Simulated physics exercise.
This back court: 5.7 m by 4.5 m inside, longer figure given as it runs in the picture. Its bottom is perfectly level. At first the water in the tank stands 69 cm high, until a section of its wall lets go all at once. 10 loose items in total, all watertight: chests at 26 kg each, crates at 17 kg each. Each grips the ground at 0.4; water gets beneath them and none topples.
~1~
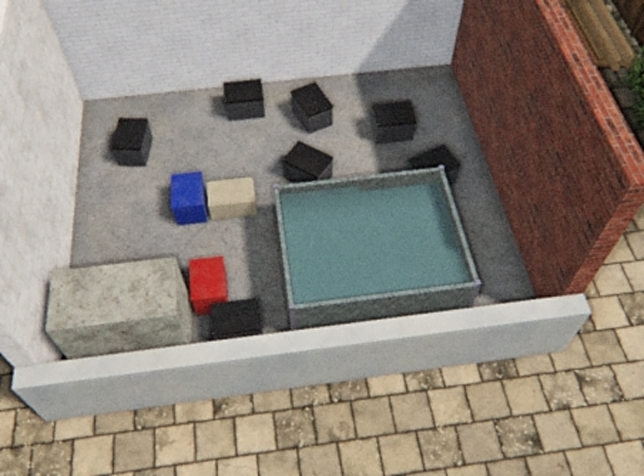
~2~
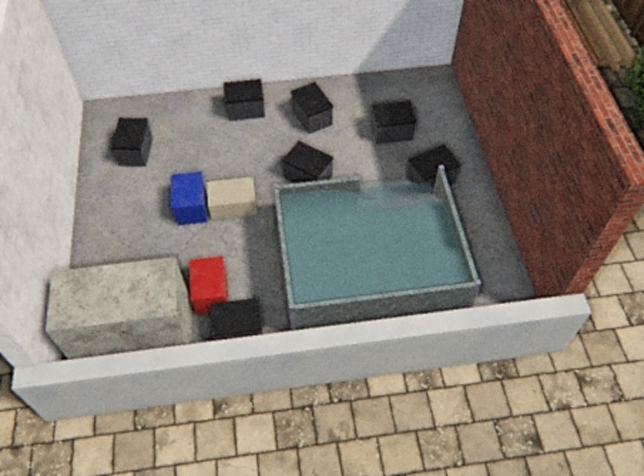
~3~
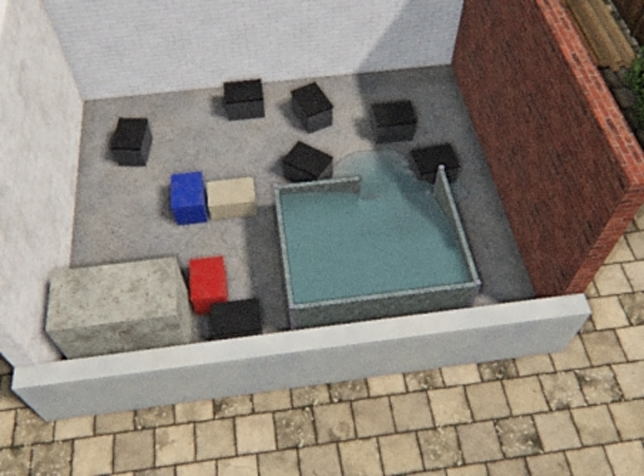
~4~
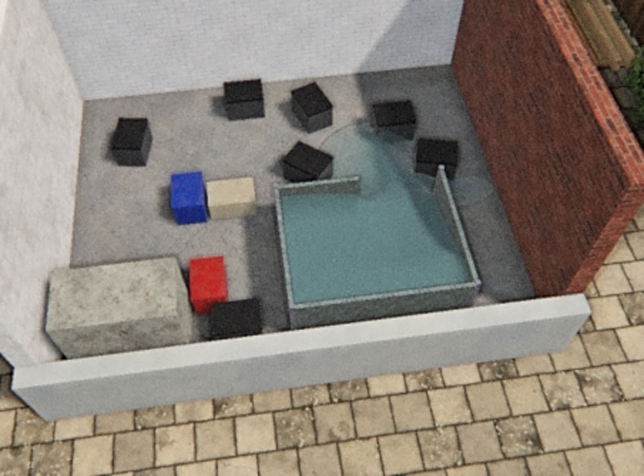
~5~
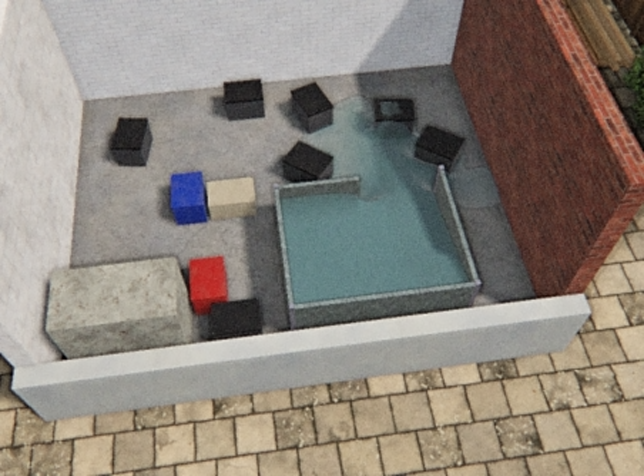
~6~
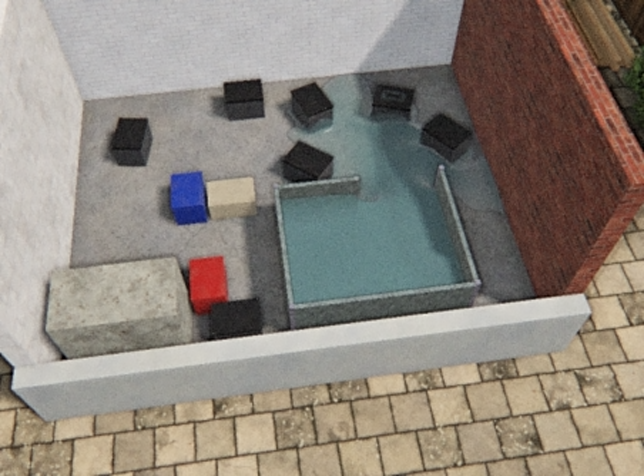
The clip shows a walled yard with dark crates, colored chests and a water-filled tank; a gap opens in the tank's far wall, water spreads across the floor toward the back right, and two dark crates there shift slightly.
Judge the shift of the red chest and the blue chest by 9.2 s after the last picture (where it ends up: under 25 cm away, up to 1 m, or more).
Outcome: The red chest is moved modestly. The blue chest is moved modestly.
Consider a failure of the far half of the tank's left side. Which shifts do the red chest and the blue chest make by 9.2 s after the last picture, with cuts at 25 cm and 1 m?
In that case the red chest winds up well away while the blue chest winds up well away.
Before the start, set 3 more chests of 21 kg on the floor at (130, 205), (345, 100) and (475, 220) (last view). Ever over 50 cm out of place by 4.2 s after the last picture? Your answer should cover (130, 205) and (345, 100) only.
In that order: More, past it.
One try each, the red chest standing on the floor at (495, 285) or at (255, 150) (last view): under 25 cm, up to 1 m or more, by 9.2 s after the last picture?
Well, the first time it keeps still, and the second time it drifts a modest way.
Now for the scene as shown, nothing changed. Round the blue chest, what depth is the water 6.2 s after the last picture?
Somewhere close to 10 cm.
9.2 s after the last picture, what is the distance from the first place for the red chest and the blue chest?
About 60 and 40 centimetres.
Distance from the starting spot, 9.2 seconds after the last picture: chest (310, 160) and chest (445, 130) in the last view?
Taken in order, the shifts are 5 cm and 350 cm.
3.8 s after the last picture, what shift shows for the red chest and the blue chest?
By then roughly 0 cm and 20 cm, respectively.
Then, 1.2 s after the last picture the red chest is near (207, 277), 0.0 m from its start, aground; the blue chest is near (187, 189), 0.0 m from its start, aground; 2 afloat.
Then, 3.8 s after the last picture the red chest is near (207, 277), 0.0 m from its start, aground; the blue chest is near (182, 201), 0.2 m from its start, aground; 3 afloat.
Then, 6.2 s after the last picture the red chest is near (222, 277), 0.2 m from its start, aground; the blue chest is near (180, 205), 0.3 m from its start, aground; 3 afloat.
Then, 9.2 s after the last picture the red chest is near (256, 257), 0.6 m from its start, afloat; the blue chest is near (163, 211), 0.4 m from its start, afloat; 7 afloat.
